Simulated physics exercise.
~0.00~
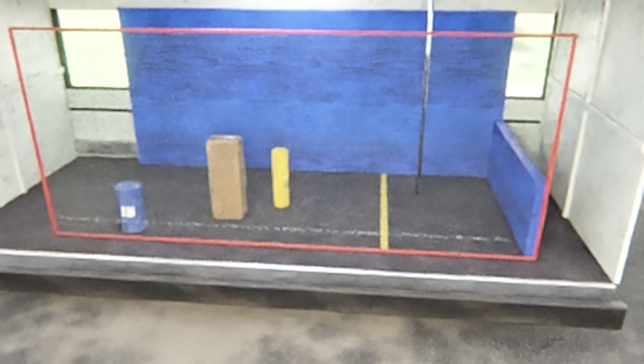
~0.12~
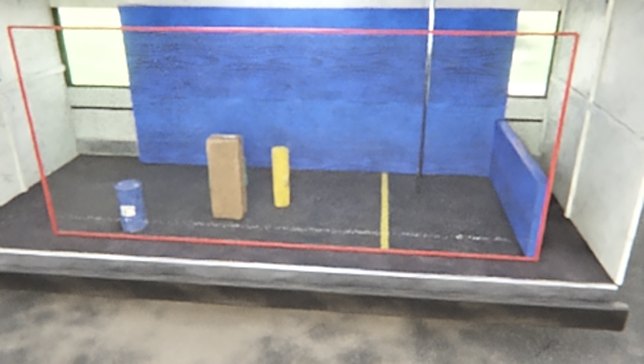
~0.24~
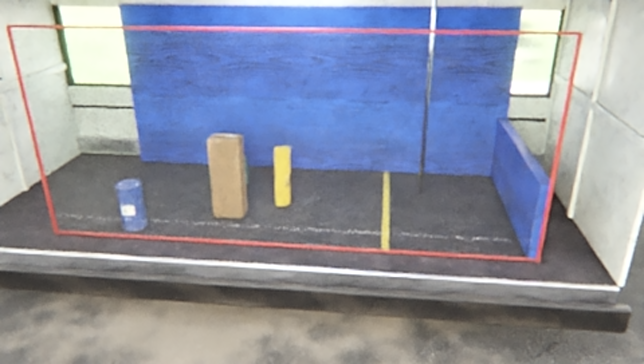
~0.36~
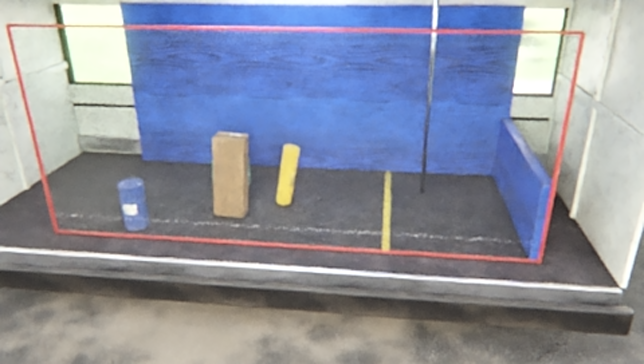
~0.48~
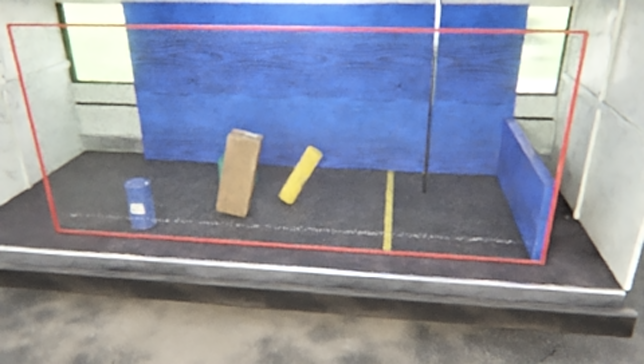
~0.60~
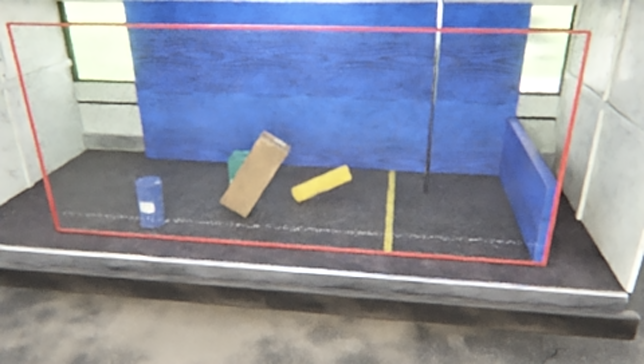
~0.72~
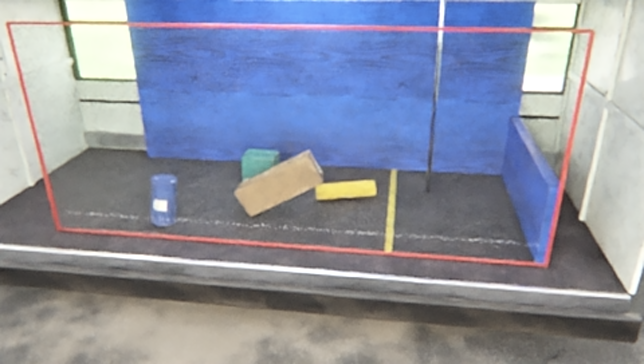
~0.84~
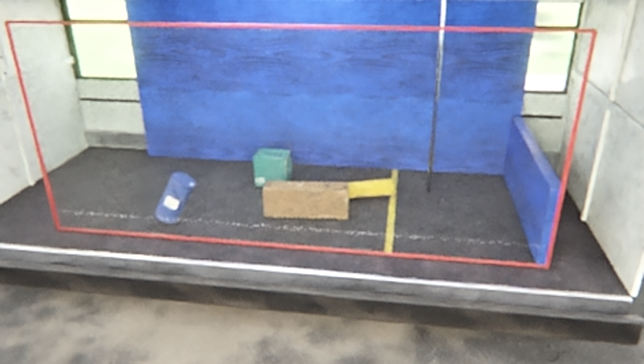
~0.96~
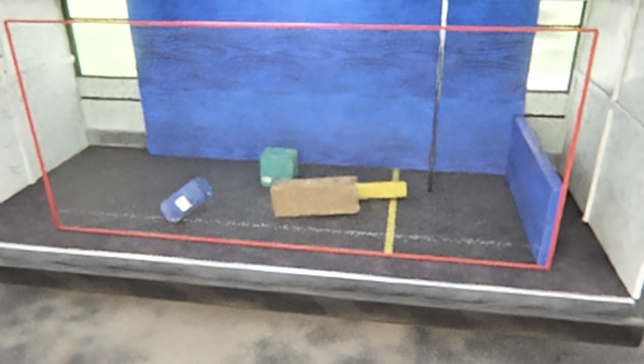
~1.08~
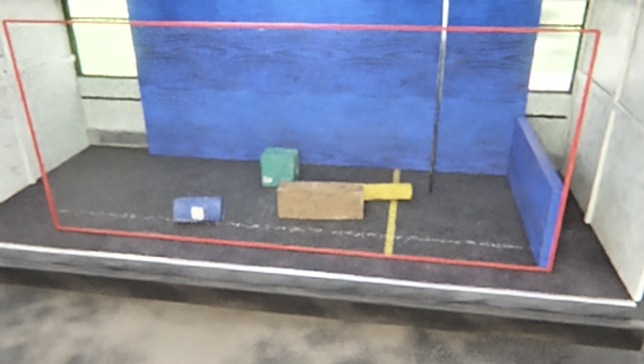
Yellow roll and brown tall box topple rightward, revealing a sliding teal carton, before the blue drum tips over, all ending short of the yellow line.
